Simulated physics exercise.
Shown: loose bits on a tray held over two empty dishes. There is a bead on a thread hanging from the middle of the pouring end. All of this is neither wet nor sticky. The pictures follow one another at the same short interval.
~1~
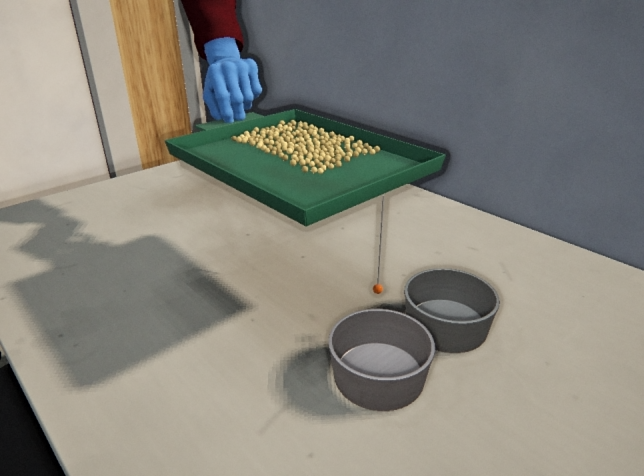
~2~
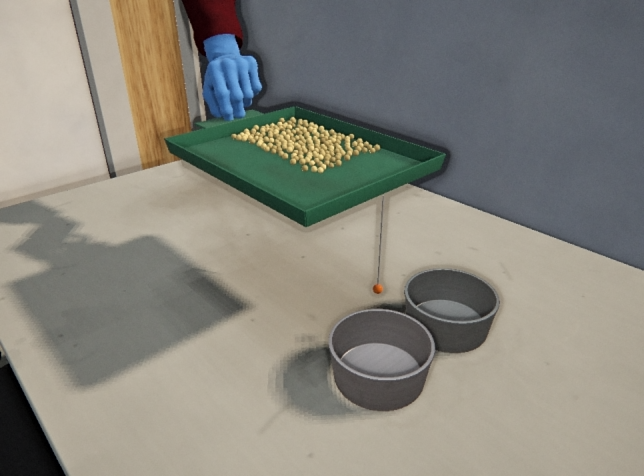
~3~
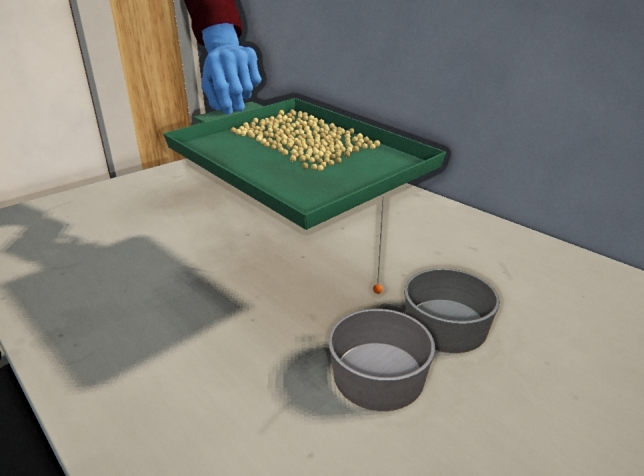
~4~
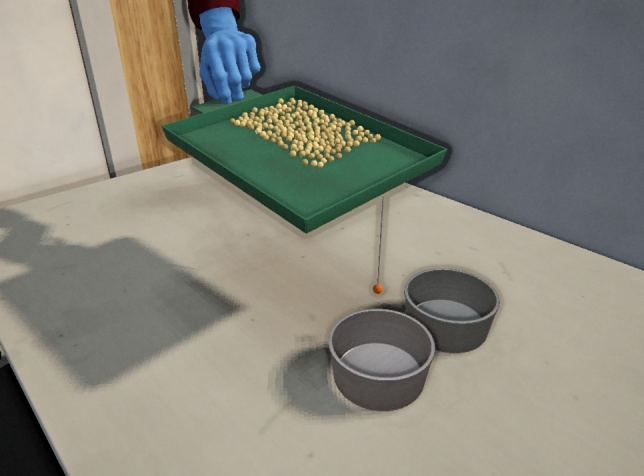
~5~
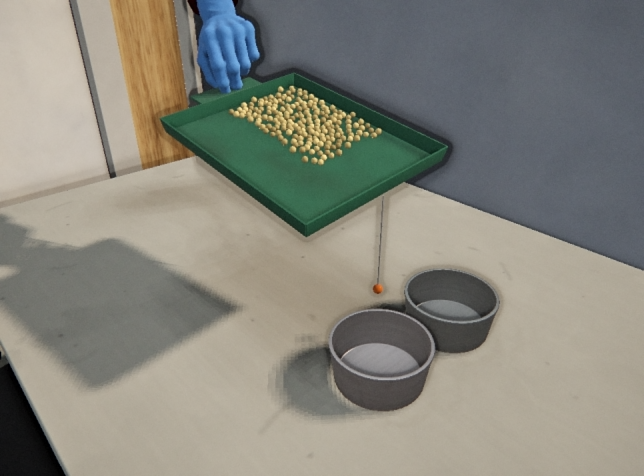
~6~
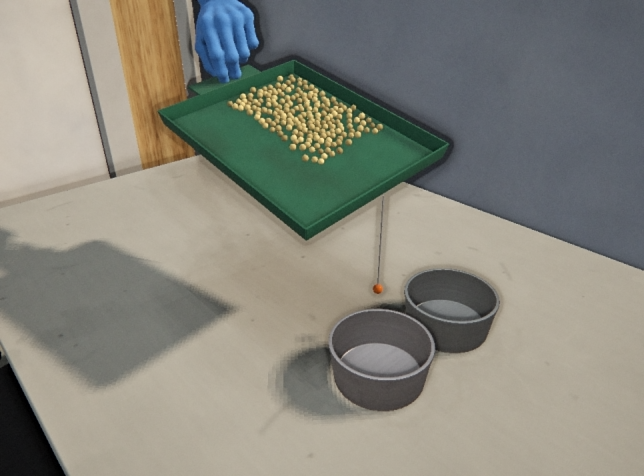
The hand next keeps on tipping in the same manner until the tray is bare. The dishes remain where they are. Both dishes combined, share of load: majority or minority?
By the end, the dishes are holding not even half of the load, I'd say.
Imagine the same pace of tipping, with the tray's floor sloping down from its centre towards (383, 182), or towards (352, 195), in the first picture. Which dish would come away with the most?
I'd say the one to the right first, then the one to the left.
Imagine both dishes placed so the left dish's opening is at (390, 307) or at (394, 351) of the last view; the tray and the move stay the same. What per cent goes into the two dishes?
That makes 0 per cent, followed by 0 per cent.
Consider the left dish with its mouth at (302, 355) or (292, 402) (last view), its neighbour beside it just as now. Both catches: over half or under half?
Result, first setup: A majority share; second setup: A minority share.
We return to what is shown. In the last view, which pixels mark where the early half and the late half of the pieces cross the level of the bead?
First part (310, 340), rest (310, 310).
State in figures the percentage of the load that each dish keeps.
In per cent, left near 10 and right near 0.
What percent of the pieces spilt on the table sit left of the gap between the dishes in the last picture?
Estimate: Roughly 100 %.
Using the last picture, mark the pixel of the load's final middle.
It settles centred around (292, 393).
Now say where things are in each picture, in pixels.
Corners of the pouring end (306, 208) and (442, 155), level; middle of the load (303, 143), soya beans; left dish (420, 383); right dish (488, 328); bead on its thread (378, 289), in the first frame.
Corners of the pouring end (306, 209) and (442, 154), level; middle of the load (303, 142), in the second frame.
Corners of the pouring end (306, 212) and (442, 152), tipped barely, lowest at the left corner; middle of the load (303, 137), in the third frame.
Corners of the pouring end (306, 217) and (443, 149), tipped a little, lowest at the left corner; middle of the load (303, 129), in the fourth frame.
Corners of the pouring end (306, 222) and (444, 146), tipped a little, lowest at the left corner; middle of the load (303, 121), in the fifth frame.
Corners of the pouring end (306, 226) and (445, 144), tipped clearly, lowest at the left corner; middle of the load (303, 115); left dish (420, 383); right dish (488, 328), in the sixth frame.
Just after the last frame, tray tipped steeply; roughly two thirds on the tray; just a few in the left dish; roughly a quarter outside both; about a tenth in the air.
A moment on, tray tipped past a quarter turn; roughly a quarter on the tray; about a tenth in the left dish; roughly half outside both; roughly a quarter in the air.
Further on, tray tipped past a quarter turn; about a tenth in the left dish; almost all outside both.
When it is over, tray tipped past a quarter turn; about a tenth in the left dish; not one in the right dish; almost all outside both.
